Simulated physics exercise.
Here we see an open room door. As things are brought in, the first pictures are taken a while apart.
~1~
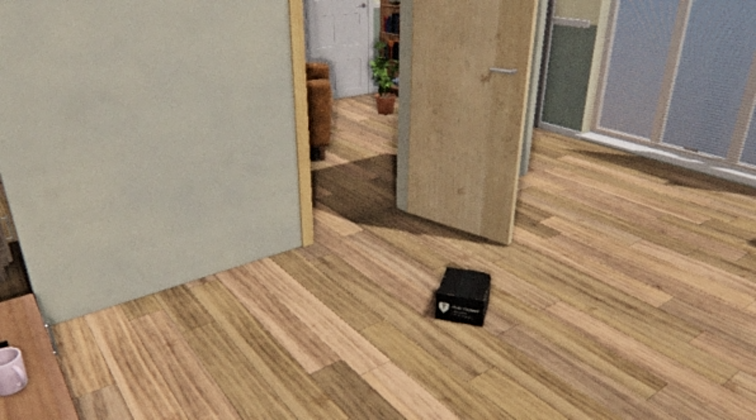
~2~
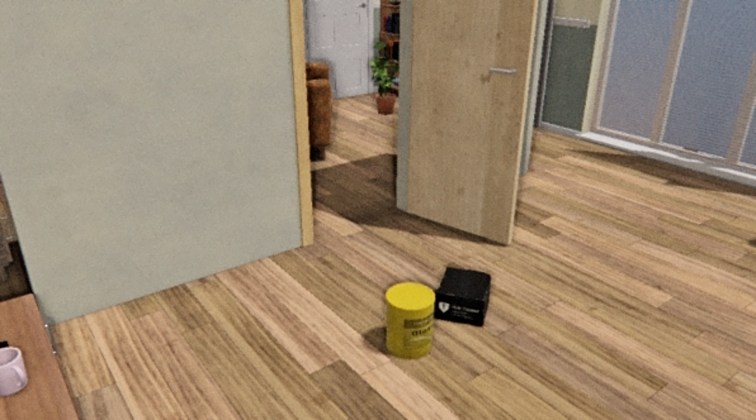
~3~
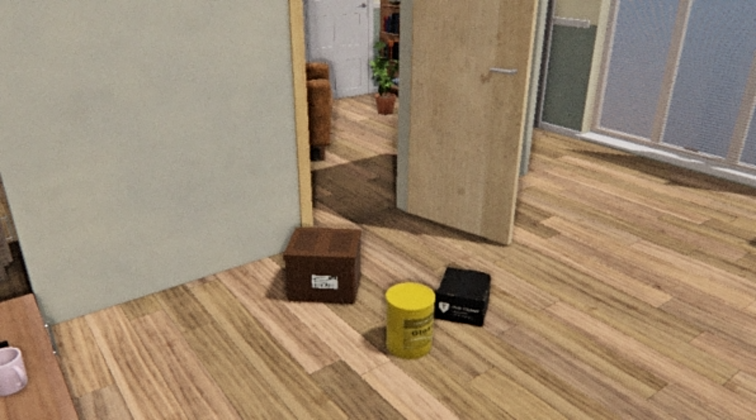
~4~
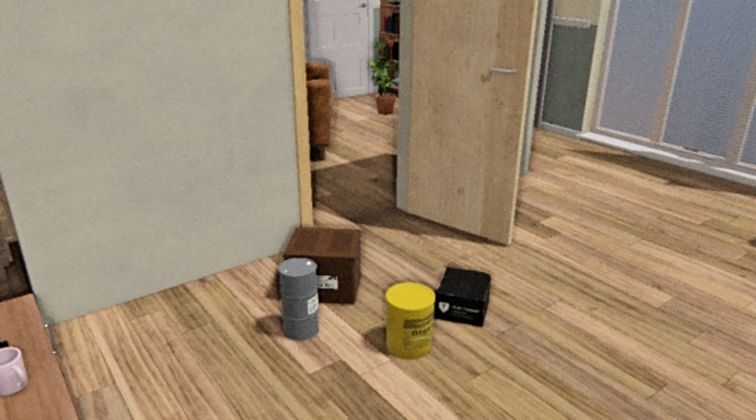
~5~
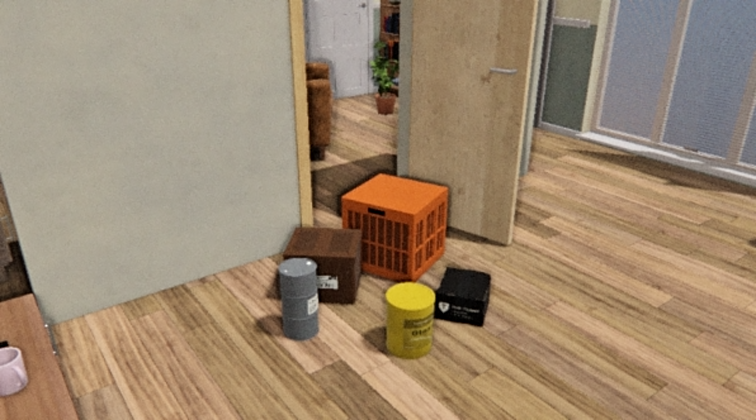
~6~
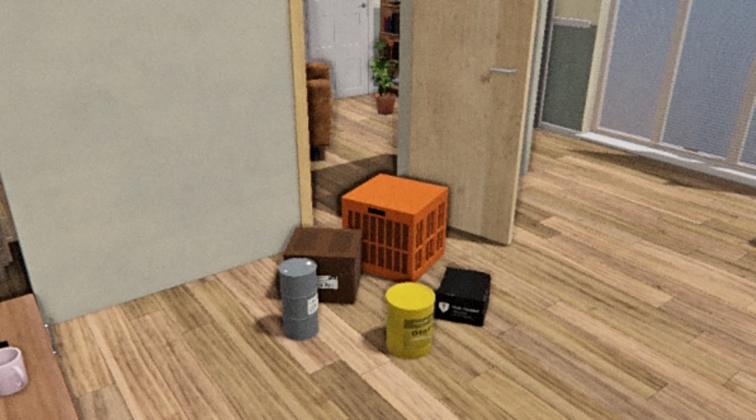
An open door stays still as a pail, boxes, a canister and an orange crate appear nearby.
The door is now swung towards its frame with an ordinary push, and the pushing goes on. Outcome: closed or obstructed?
Sure enough, the door halts early here.
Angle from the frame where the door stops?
Some 70°.
Then, 0.50 s after the last picture, door 97° open.
Then, 0.70 s after the last picture, door 91° open.
Then, 0.90 s after the last picture, door 83° open.
Then, 1.10 s after the last picture, door 74° open.
At rest, door 72° open; all 5 in place. Seen from the same camera at the end, orange chest near (394, 227).
